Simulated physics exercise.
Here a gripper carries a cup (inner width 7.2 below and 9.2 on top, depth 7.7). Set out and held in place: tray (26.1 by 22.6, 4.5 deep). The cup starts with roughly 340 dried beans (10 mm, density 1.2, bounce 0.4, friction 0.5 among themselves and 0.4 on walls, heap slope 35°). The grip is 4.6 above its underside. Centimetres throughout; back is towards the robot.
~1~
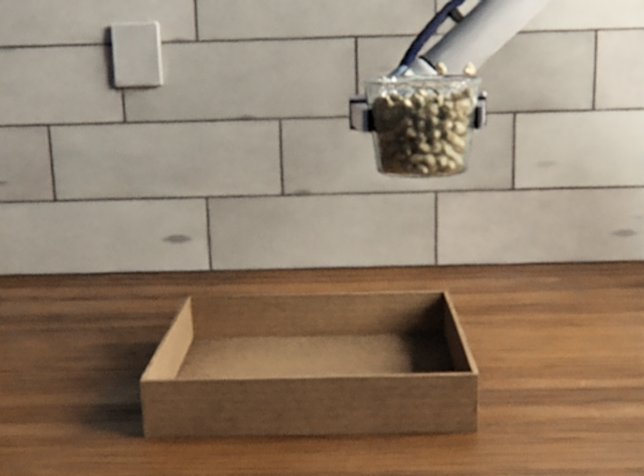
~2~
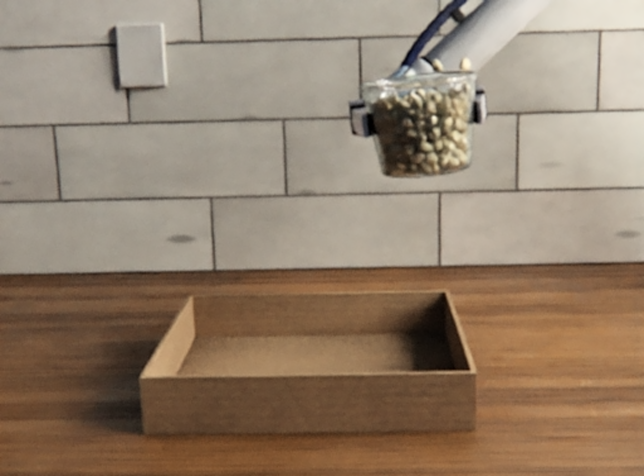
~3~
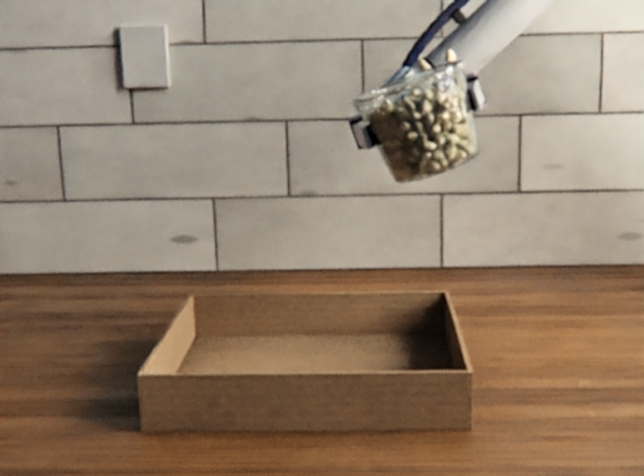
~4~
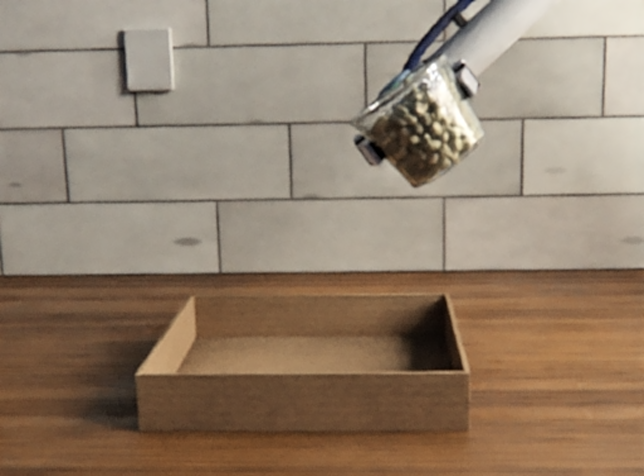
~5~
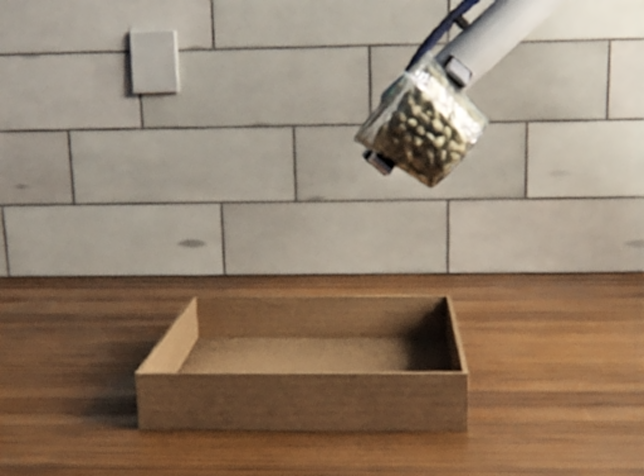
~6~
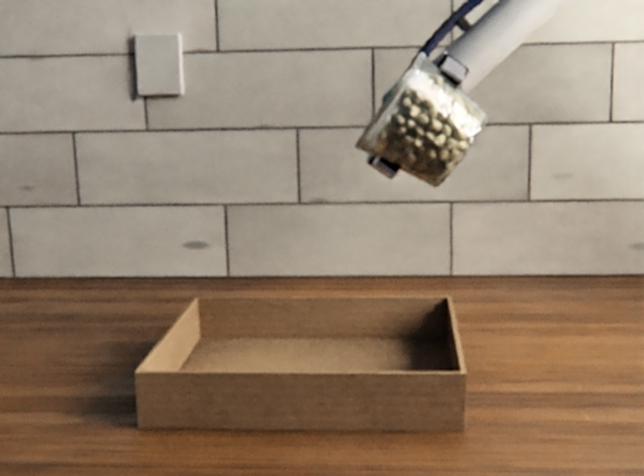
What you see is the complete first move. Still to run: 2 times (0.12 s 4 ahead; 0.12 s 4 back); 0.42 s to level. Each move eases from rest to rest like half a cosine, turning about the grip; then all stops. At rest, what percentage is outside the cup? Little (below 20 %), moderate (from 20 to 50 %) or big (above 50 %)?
Outside the cup the share is moderate, from 20 to 50 %.
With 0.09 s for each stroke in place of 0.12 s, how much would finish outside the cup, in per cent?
It would be near 45 per cent.
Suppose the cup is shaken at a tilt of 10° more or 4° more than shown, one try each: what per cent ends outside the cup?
About 45 and 35 per cent.
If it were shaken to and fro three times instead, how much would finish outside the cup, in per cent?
In that case some 35 per cent.
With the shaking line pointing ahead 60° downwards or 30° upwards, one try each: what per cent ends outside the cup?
About 5 and 45 per cent.
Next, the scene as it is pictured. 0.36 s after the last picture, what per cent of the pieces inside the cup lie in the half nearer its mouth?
About 45 per cent.
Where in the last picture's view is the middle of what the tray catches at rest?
Around (266, 372).
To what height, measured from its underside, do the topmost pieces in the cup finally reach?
About 8.0 cm.
Then, 0.36 s on, tilted 54° forward, highest piece 25 above the table; 269 in the cup, 63 in the tray, 5 in flight or on a rim.
Then, 0.72 s on, tilted 21° forward, highest piece 26 above the table; 240 in the cup, 95 in the tray, 2 on the table or floor.
Then, 1.10 s on, level, highest piece 27 above the table; 240 in the cup, 95 in the tray, 2 on the table or floor.
Then, 2.15 s on, level, highest piece 27 above the table; 240 in the cup, 95 in the tray, 2 on the table or floor.
In the end, 240 in the cup, 95 in the tray, 2 on the table or floor. That is 29 % outside the cup.
